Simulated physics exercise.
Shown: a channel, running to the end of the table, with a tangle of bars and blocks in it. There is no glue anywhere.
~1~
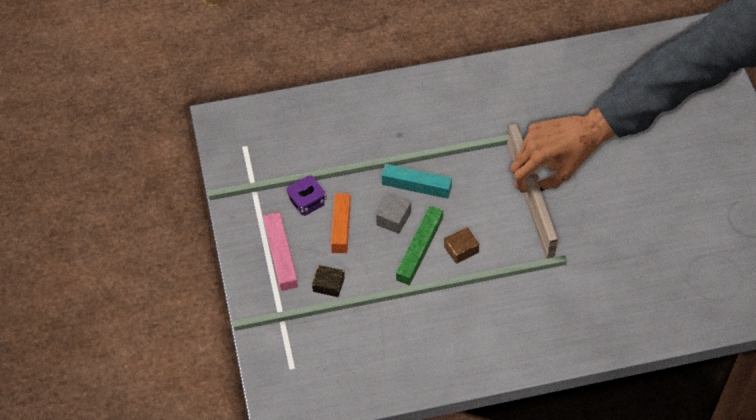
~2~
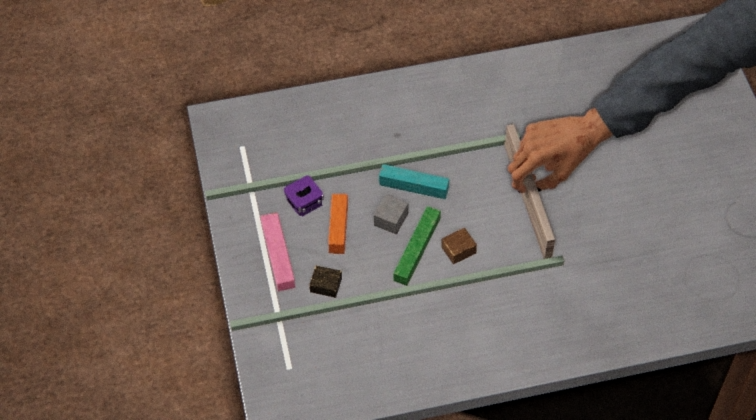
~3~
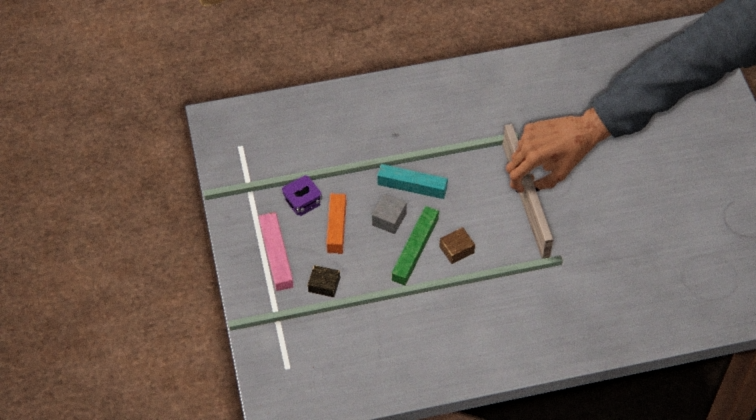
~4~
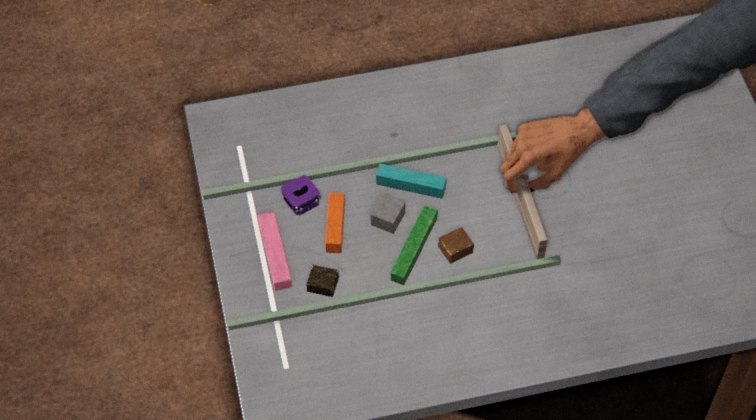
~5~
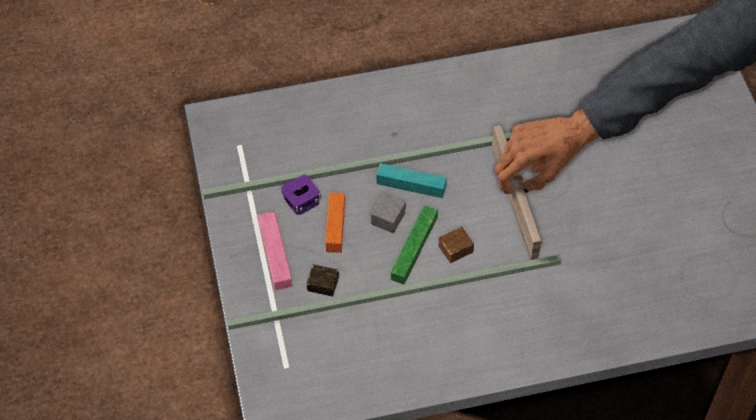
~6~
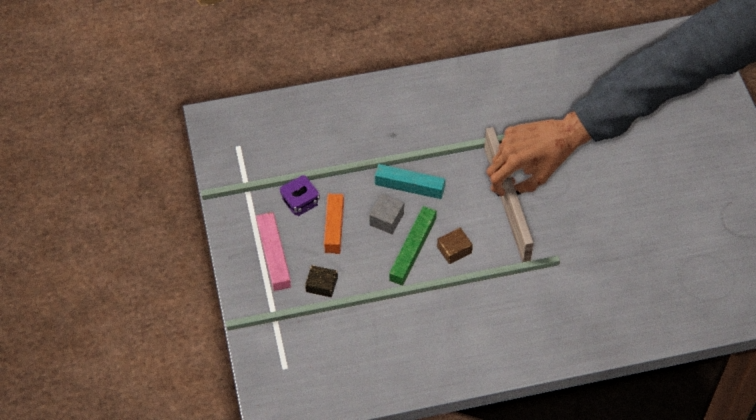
A wooden board, held upright by a hand, slid slightly left between two green strips on a grey table, while the scattered coloured bars and blocks ahead of it stayed put, untouched.
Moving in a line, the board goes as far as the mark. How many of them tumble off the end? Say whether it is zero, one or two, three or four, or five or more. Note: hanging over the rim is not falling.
I would say three or four.
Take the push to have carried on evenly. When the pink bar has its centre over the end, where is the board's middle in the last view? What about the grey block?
Near (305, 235), then near (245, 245).
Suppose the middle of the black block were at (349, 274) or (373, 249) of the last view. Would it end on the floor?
Goes off the edge; stays put.
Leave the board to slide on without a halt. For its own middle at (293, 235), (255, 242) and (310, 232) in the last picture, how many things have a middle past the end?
Counts by place: 1 / 4 / 0.
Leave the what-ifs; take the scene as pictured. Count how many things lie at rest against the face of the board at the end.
In total, 3.
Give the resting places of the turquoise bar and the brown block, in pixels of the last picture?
The one named first is at (220, 213), the next at (254, 285).
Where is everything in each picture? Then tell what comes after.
The first frame shows pink bar (280, 251); purple case (307, 197); black block (328, 281); board (532, 191); tape (267, 252).
The second frame shows purple case (304, 197); brown block (459, 246).
The third frame shows black block (324, 281); board (527, 191).
The fourth frame shows pink bar (275, 251); grey block (388, 214).
The fifth frame shows purple case (301, 196); turquoise bar (411, 181).
The sixth frame shows pink bar (274, 251); purple case (300, 197); black block (322, 281); board (508, 194); tape (260, 252).
Soon after, none off yet; pink bar at rest near (274, 251); purple case at rest near (300, 197); black block at rest near (322, 281).
After that, none off yet; pink bar moving near (270, 251); purple case displaced about its own width near (283, 204); black block displaced about its own width near (297, 283).
And then, none off yet; pink bar displaced about its own width near (210, 267); purple case displaced well along near (225, 217); black block displaced well along near (231, 296).
In the end, the number that fall off is three or four; gone, orange bar, black block, purple case and pink bar.
